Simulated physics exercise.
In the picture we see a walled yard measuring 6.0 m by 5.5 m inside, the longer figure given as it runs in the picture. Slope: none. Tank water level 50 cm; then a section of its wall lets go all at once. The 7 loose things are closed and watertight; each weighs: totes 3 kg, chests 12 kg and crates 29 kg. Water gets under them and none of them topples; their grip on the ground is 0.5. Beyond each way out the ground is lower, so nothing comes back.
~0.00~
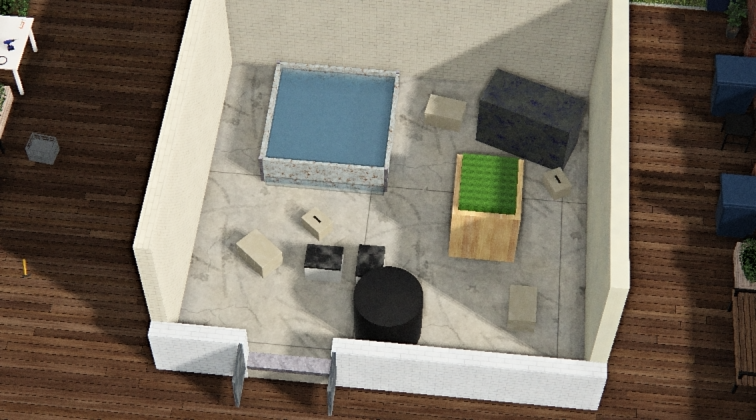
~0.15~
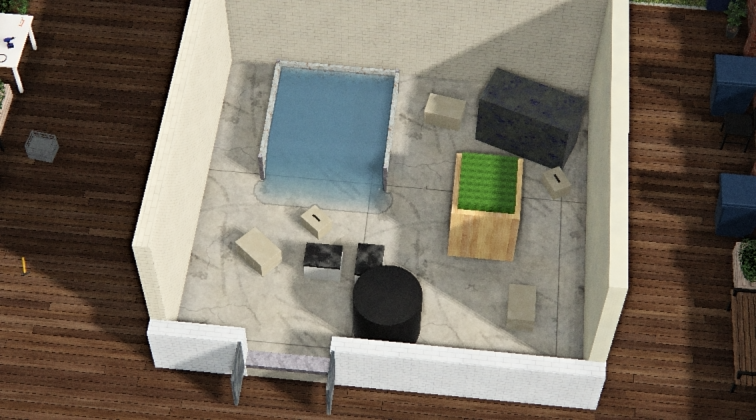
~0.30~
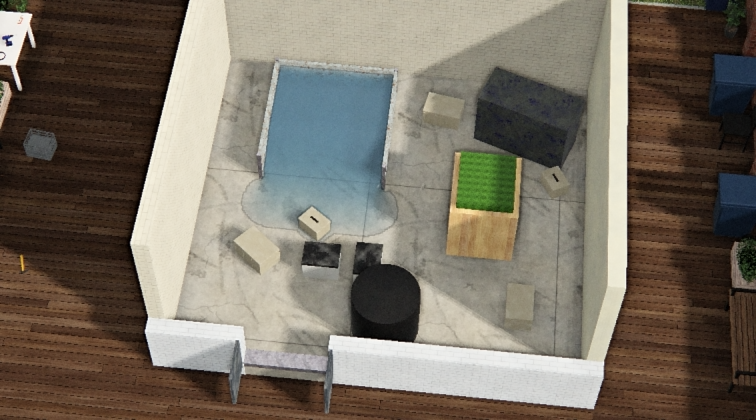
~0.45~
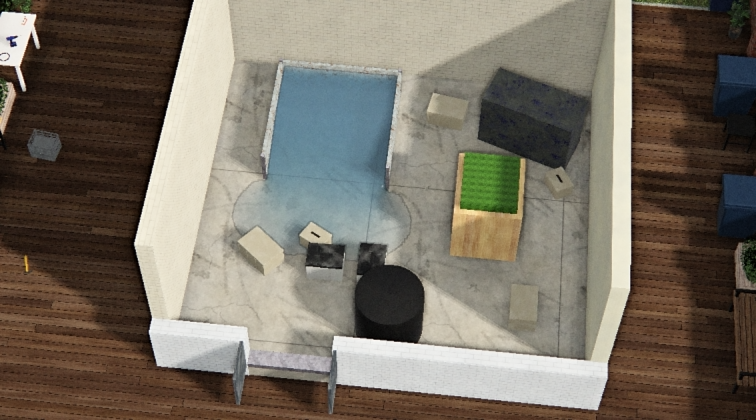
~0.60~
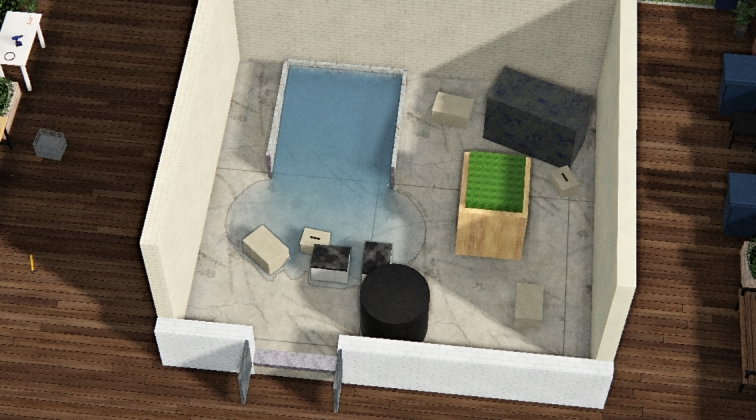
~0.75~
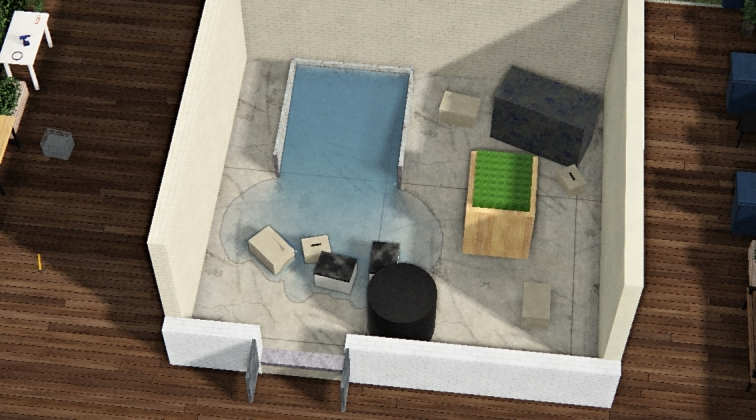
A pool of blue water in a pale-walled yard, seen from high above with dark wooden decking around it, spreads over the marbled floor once the tank's near side disappears. Cream and black boxes and a black cylinder sit in front, with a green-topped wooden planter and a big dark block to the right. The water pushes a small cream box nearer, then nudges a black-topped one, as the view drifts slightly.
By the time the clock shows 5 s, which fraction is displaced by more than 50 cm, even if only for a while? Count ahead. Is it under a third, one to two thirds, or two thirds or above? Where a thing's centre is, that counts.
The fraction will be one in three or more but beneath two in three.
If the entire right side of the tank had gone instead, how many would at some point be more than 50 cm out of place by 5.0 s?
Result: 2 of them.
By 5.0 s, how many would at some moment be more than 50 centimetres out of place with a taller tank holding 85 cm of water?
In that case the number is 6.
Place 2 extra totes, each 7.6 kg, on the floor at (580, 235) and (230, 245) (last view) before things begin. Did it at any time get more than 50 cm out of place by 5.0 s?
The first comes out within the limit, the second beyond the limit.
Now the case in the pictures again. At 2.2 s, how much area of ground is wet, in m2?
Roughly 16 m2.
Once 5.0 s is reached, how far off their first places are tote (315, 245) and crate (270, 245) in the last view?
Result, in order: Gone out; 120 cm.
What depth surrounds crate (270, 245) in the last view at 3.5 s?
18 cm.
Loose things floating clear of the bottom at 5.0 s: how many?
Just then, the number is 1.
After 1.1 s 2 of 7 are over 50 cm from their spots; 1 afloat.
After 2.2 s 3 of 7 are over 50 cm from their spots; 2 afloat.
After 3.5 s 4 of 7 are over 50 cm from their spots; 1 afloat.
After 5.0 s 4 of 7 are over 50 cm from their spots, and 4 have been at some point; 1 afloat.
